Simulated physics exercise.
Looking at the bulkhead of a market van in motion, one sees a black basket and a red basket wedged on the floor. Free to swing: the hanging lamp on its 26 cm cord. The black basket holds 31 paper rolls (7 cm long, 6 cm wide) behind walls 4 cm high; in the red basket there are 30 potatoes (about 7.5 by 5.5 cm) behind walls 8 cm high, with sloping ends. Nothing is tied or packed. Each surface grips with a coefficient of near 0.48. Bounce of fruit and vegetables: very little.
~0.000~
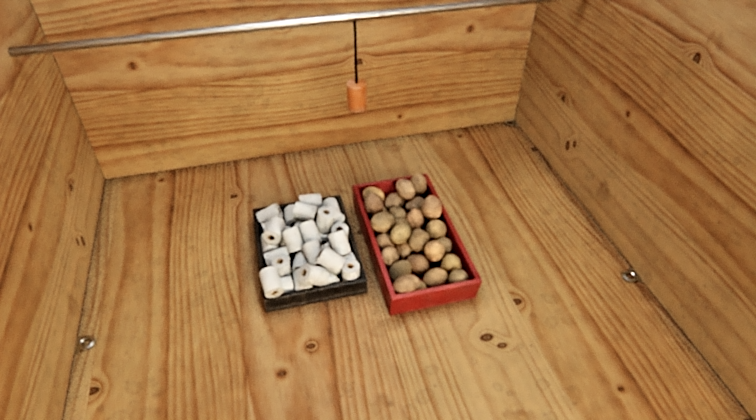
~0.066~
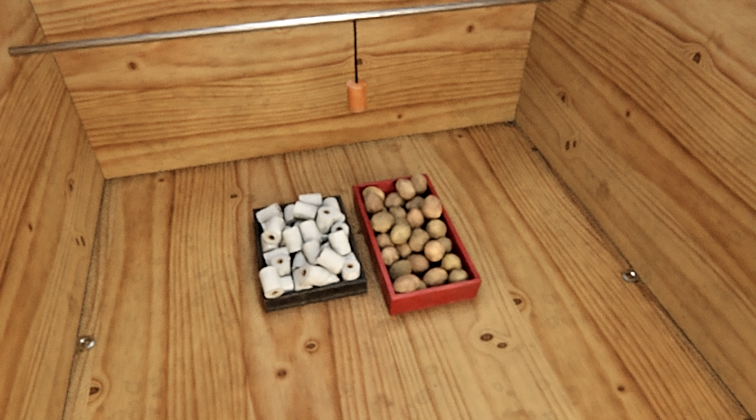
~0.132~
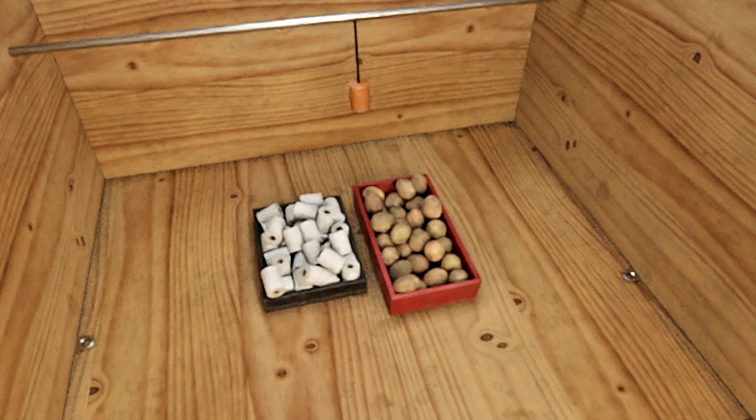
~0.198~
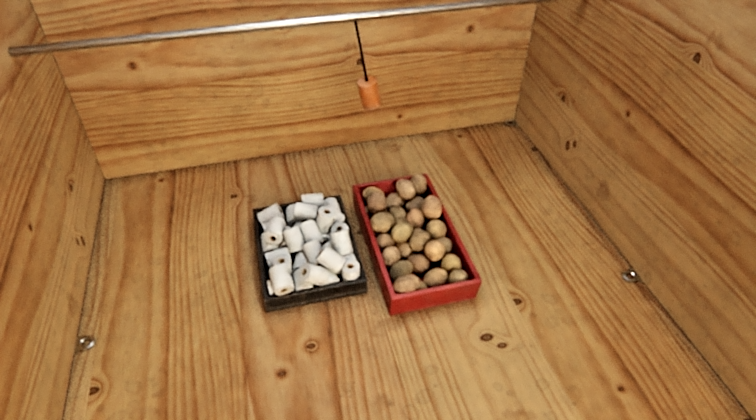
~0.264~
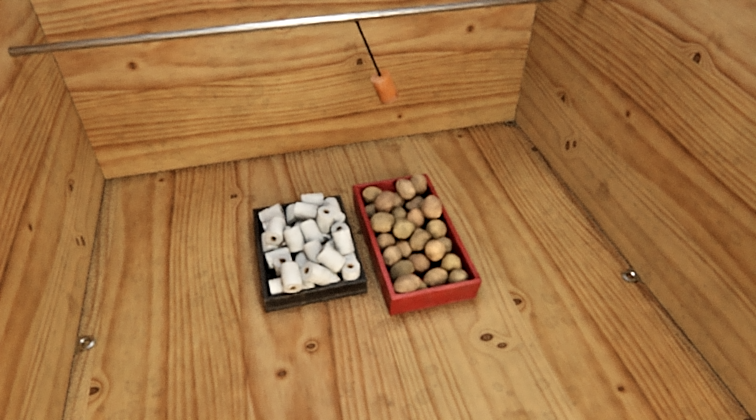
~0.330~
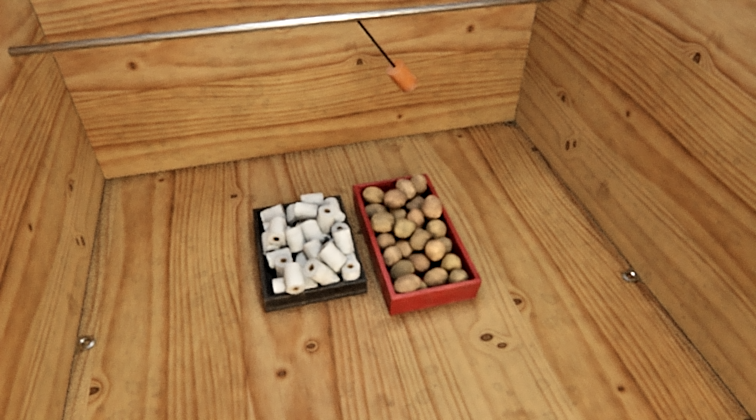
The footage shows a black basket of white paper rolls beside a red basket of potatoes on a wooden floor; a small orange lamp hanging behind them swings increasingly to the right, while the contents shift slightly within the baskets.
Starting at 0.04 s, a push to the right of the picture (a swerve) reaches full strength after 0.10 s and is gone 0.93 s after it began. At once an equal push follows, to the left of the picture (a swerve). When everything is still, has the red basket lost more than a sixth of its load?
No - losses do not reach one in six.
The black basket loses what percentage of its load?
Black basket: 35% lost.
After 0.68 s, black basket 30 in, 1 out and red basket 30 in, 0 out.
After 1.11 s, black basket 27 in, 4 out and red basket 30 in, 0 out.
After 1.72 s, black basket 24 in, 7 out and red basket 29 in, 1 out.
Outcome (at 2.50 s), black basket 20 in, 11 out and red basket 29 in, 1 out. Asked share, 1 of 30, 3 per cent.
